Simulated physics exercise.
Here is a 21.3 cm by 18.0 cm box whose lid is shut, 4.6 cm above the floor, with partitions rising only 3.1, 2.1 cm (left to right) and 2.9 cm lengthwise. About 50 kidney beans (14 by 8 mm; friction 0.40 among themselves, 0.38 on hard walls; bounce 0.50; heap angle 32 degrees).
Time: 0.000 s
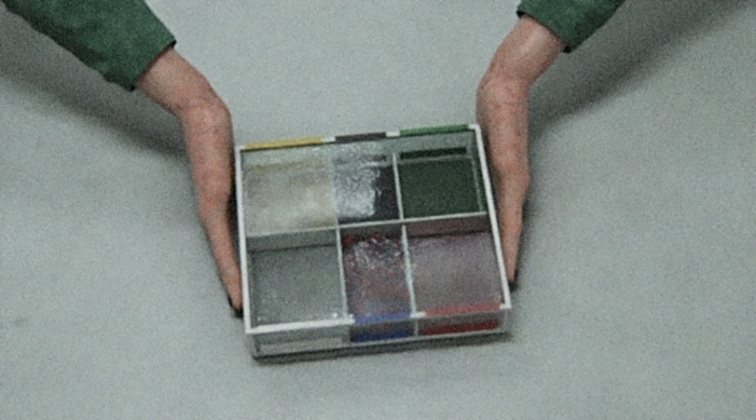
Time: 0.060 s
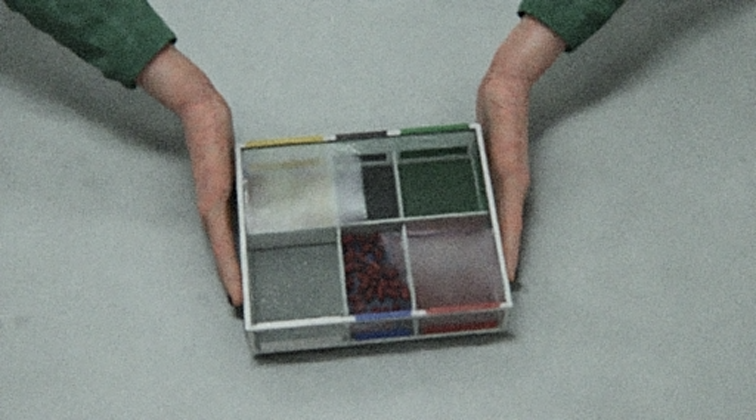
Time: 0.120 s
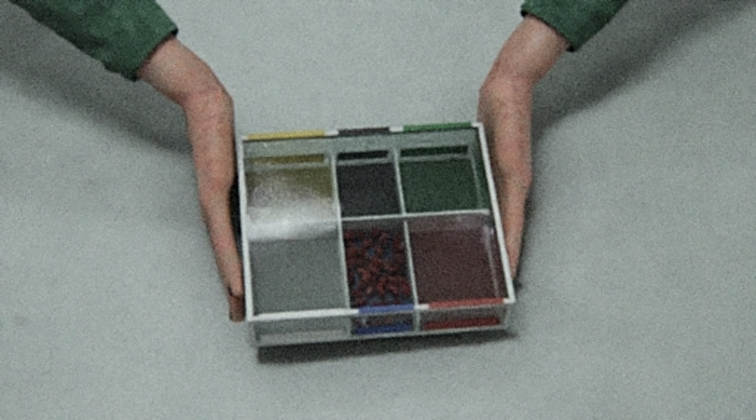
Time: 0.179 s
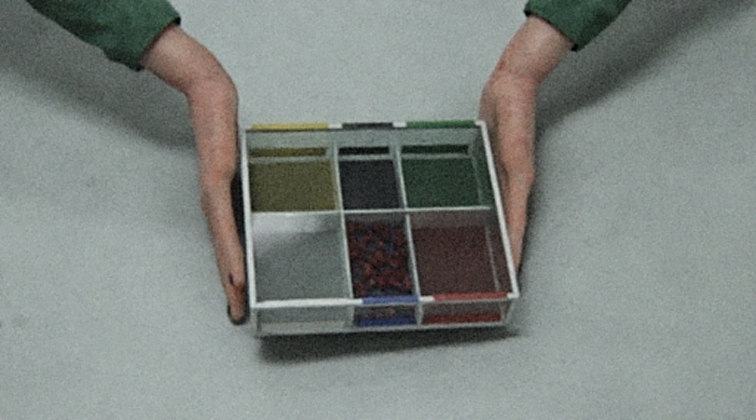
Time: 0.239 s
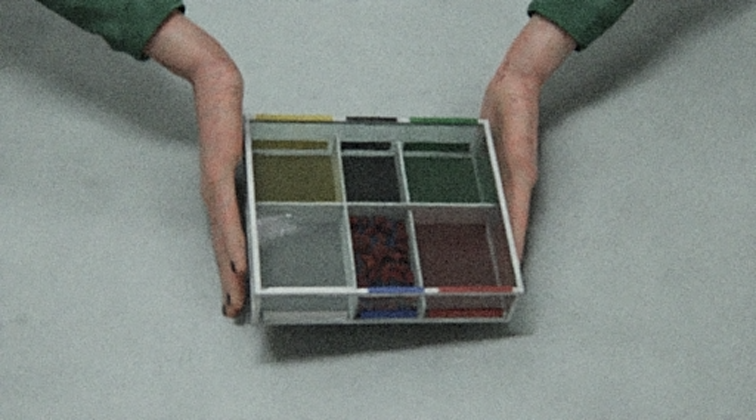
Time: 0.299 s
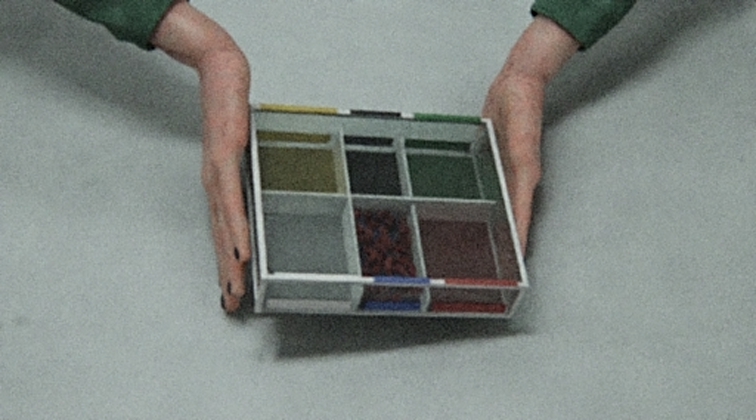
A clear, lidded box with six compartments starts out level between two hands in green sleeves, glare covering parts of its lid. The hands gradually tilt it toward its back right corner, and the glare fades, while the small dark red pieces stay in the blue-marked front middle compartment.
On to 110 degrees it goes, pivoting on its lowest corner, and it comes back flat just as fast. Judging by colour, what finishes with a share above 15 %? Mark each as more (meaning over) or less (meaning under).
Red - more; blue - less; green - more; yellow - less; white - less; black - less.
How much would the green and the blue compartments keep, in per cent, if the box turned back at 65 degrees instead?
Shares: Green 0 and blue 95, per cent.
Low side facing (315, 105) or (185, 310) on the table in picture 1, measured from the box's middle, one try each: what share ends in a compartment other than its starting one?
30 and 75 %.
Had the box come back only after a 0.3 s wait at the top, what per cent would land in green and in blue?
In that case green 75; blue 0.
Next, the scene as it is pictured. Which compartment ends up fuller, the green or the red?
Green.
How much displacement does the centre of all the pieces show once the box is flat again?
Displacement: Near 12.0 cm.
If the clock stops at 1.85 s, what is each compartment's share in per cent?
Shares - red: 30, blue: 15, green: 50, yellow: 0, white: 0, black: 0.
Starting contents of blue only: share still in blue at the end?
Some 0 percent.
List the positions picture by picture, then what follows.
Box tilt 0 degrees, front corners at (250, 330) and (506, 305); blue 100 %, in the first picture.
Box tilt 1 degrees, front corners at (251, 327) and (507, 304), in the second picture.
Box tilt 4 degrees, front corners at (252, 318) and (510, 300), lowest corner right back, in the third picture.
Box tilt 7 degrees, front corners at (256, 305) and (514, 295), lowest corner right back, in the fourth picture.
Box tilt 11 degrees, front corners at (260, 291) and (518, 289), lowest corner right back, in the fifth picture.
Box tilt 15 degrees, front corners at (267, 276) and (523, 284), lowest corner right back; blue 100 %. Its pace works out near 65 degrees a second, in the sixth picture.
Then, at 1.85 s, tilt 110 degrees; red 30 %, blue 15 %, green 50 %.
Then, at 2.88 s, tilt 50 degrees; red 20 %, green 80 %.
Then, at 3.89 s, tilt 0 degrees; red 20 %, green 80 %.
By 4.4 s all is still; red 20 %, blue 0 %, green 80 %, yellow 0 %, white 0 %, black 0 %.
